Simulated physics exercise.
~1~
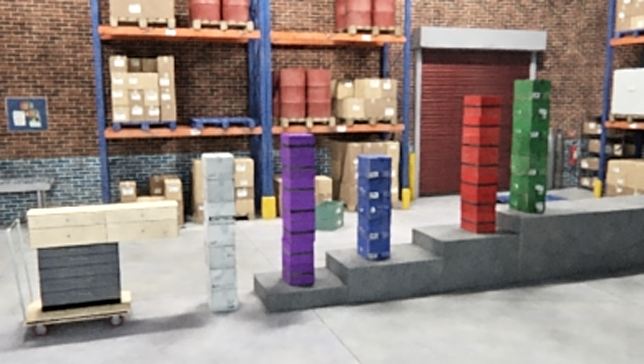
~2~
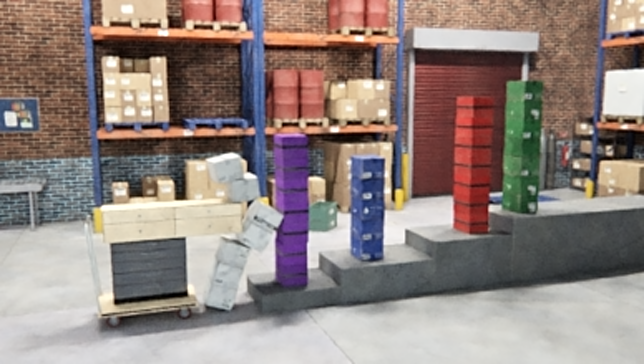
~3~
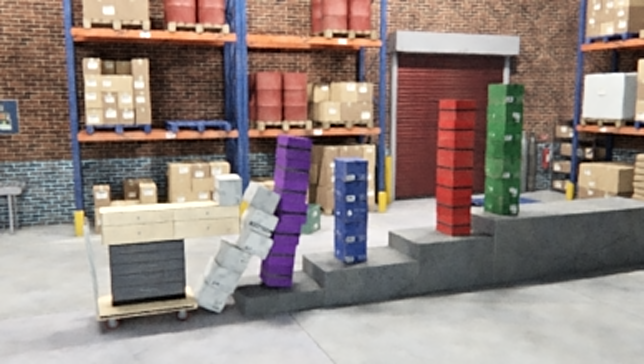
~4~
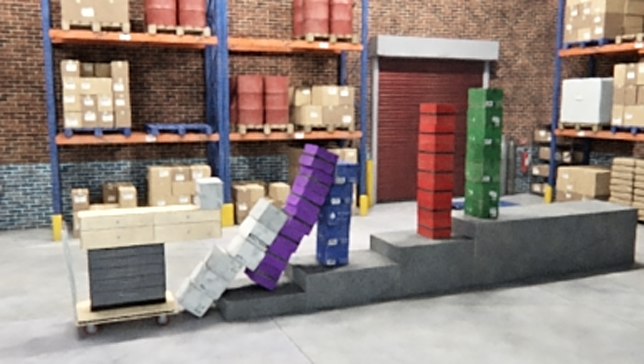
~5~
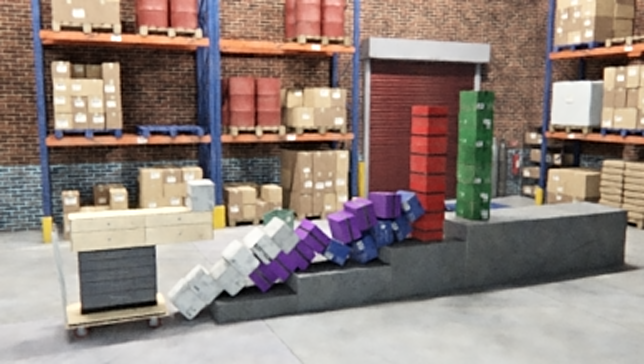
A loaded trolley rolled into the pale stack of boxes and knocked it over against the purple one, which toppled onto the blue, leaving all three slumped in a slanting heap along the steps while the red and green stacks stayed standing.
